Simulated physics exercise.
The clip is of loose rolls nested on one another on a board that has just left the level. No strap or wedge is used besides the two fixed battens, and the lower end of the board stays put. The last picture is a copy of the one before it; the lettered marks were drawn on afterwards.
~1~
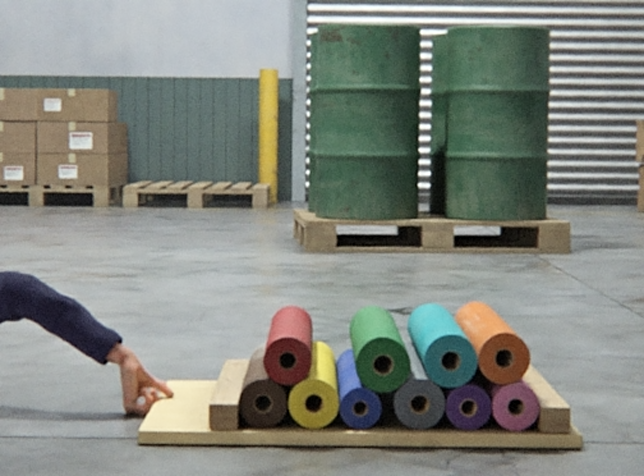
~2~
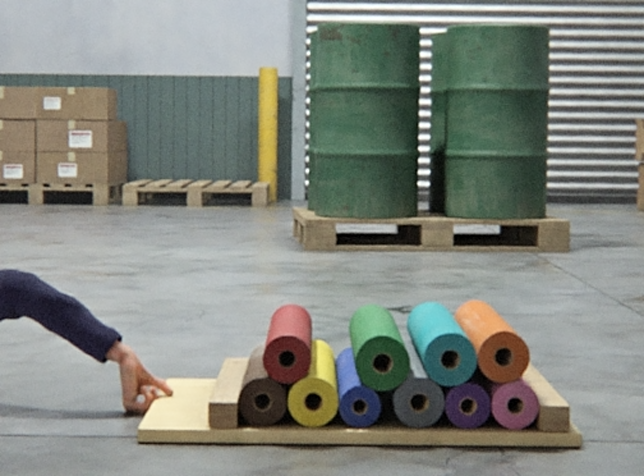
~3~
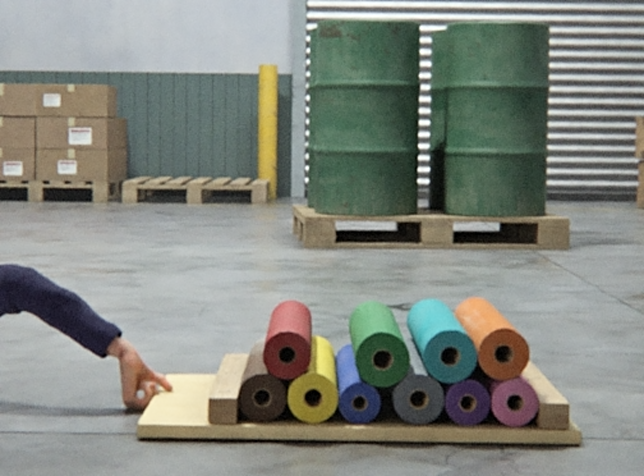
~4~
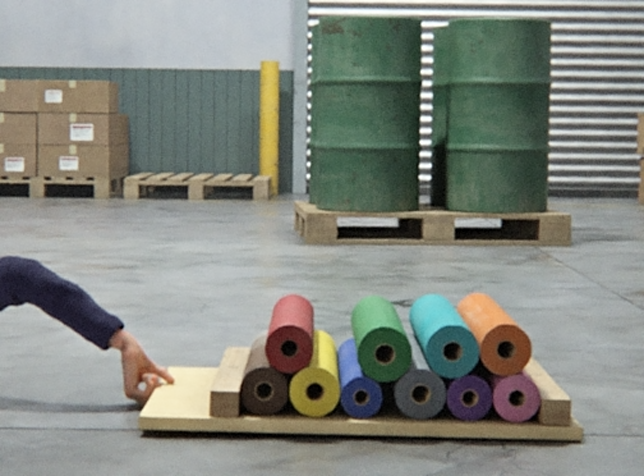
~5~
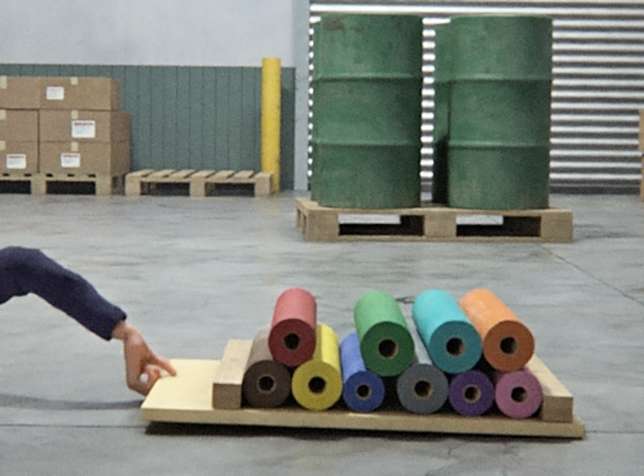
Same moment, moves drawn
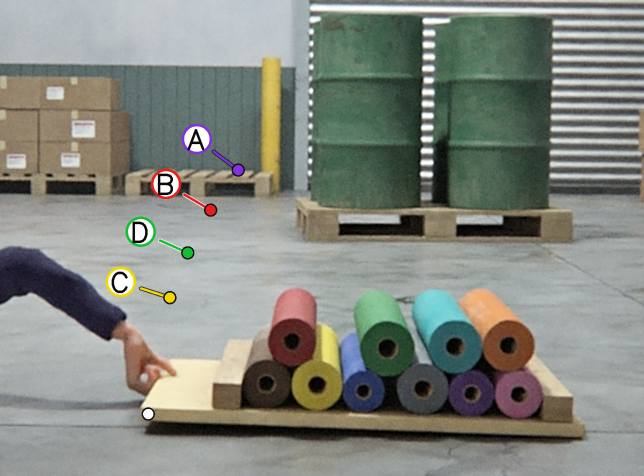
A hand slightly lifts the left end of a board holding nested colourful rolls.
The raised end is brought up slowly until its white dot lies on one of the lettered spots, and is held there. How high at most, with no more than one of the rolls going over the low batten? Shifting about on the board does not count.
It can be raised to C.
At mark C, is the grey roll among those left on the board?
Yes, with C.
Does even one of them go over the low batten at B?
At B: Yes.
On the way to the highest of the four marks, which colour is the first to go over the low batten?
It is the orange one.
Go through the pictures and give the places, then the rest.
In the first picture, board (356, 399); brown roll (263, 404); yellow roll (314, 403).
In the second picture, yellow roll (314, 401); blue roll (360, 406).
In the third picture, board (355, 394); brown roll (262, 398); yellow roll (313, 398); turquoise roll (450, 356).
In the fourth picture, board (357, 389); brown roll (264, 391); yellow roll (315, 391).
In the fifth picture, board (359, 382); brown roll (267, 384); yellow roll (317, 385).
On the marked copy, A at (238, 170); B at (211, 210); C at (170, 297); D at (188, 253); the white dot at (148, 414).
Following C. Soon after the start, board at 13°.
Later, board at 17°.
In the end, board at 17°, one over the low batten (orange).
As for the rest, A four over the low batten (turquoise, green, orange, red); B two over the low batten (turquoise, orange); D two over the low batten (turquoise, orange).
